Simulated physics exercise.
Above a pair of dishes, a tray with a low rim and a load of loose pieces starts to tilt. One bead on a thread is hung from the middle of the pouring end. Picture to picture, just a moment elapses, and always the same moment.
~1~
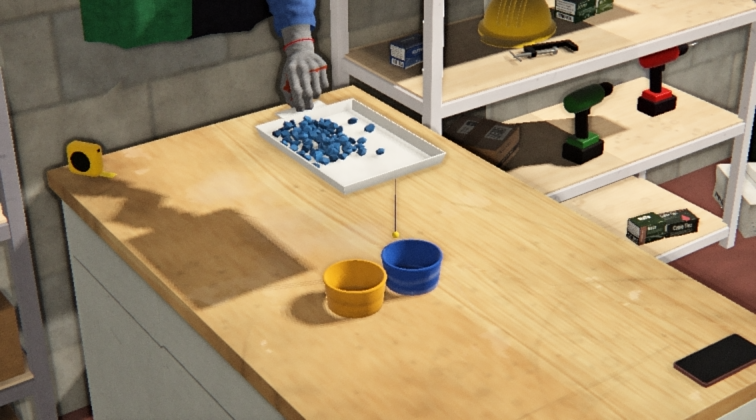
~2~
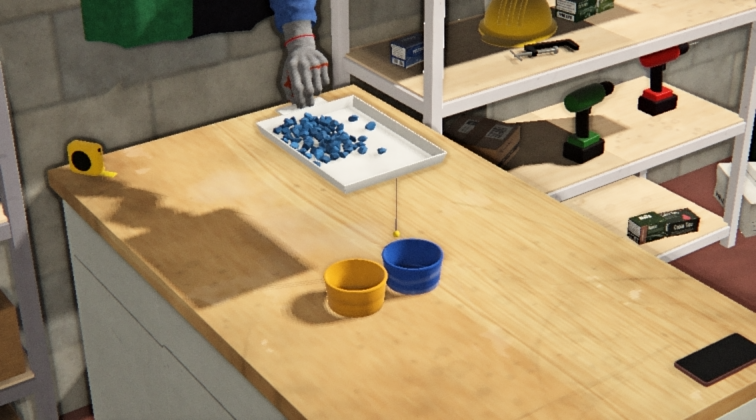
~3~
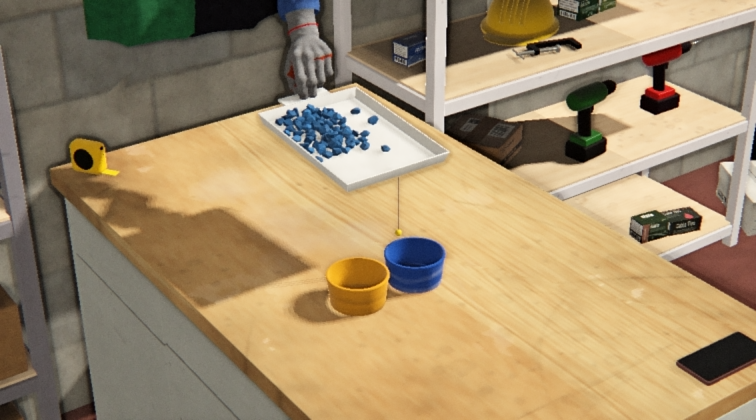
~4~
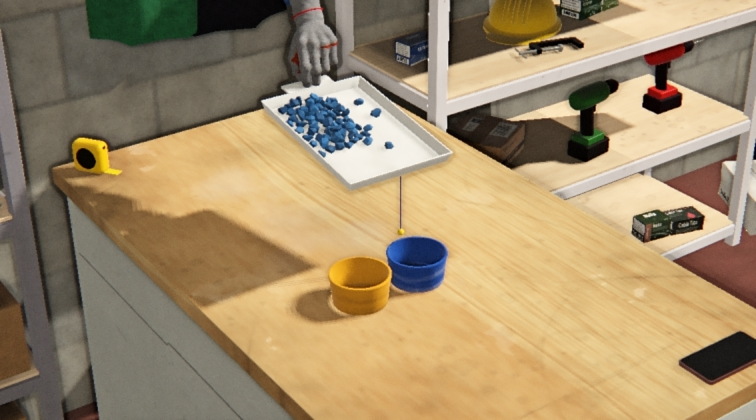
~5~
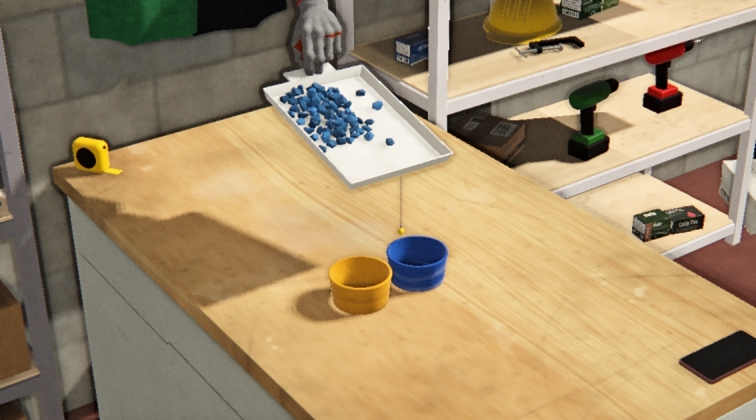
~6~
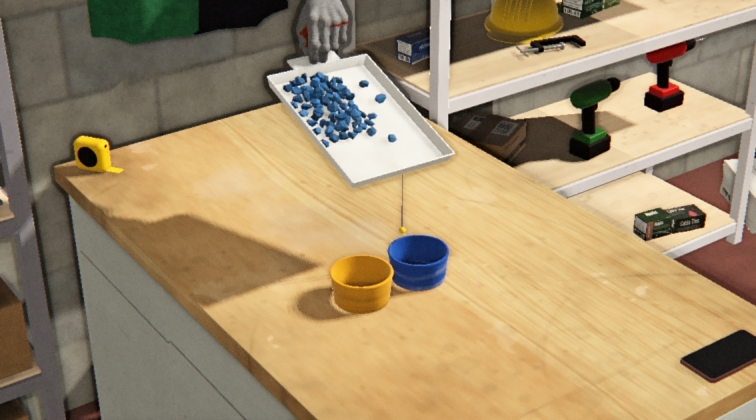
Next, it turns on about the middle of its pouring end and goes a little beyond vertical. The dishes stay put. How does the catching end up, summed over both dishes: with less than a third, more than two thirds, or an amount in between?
It ends with an amount in between caught.
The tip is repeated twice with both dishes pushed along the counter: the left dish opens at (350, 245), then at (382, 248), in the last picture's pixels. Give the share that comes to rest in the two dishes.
0 % and 20 %.
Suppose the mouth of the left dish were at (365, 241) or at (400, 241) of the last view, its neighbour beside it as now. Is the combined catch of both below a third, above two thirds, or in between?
Run 1 - under a third; run 2 - under a third.
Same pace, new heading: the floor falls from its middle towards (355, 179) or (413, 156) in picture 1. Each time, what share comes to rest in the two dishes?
Respectively 70 % and 0 %.
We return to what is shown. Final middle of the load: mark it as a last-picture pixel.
Resting centre, last frame: Roughly (437, 275).
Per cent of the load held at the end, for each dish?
Share at the end - left dish ~ 10 %, right dish ~ 30 %.
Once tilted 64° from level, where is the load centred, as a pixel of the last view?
Somewhere about pixel (410, 164).
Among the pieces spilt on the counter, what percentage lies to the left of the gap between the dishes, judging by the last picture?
About 0 per cent.
Just after the last frame, tray tipped steeply; the larger part on the tray; roughly a quarter in the air.
A moment on, tray tipped past a quarter turn; roughly a quarter on the tray; about a tenth in the left dish; roughly a quarter in the right dish; roughly a third outside both; about a tenth in the air.
Further on, tray tipped past a quarter turn; about a tenth in the left dish; roughly a third in the right dish; roughly half outside both.
When it is over, tray tipped past a quarter turn; about a tenth in the left dish; roughly a third in the right dish; roughly half outside both.
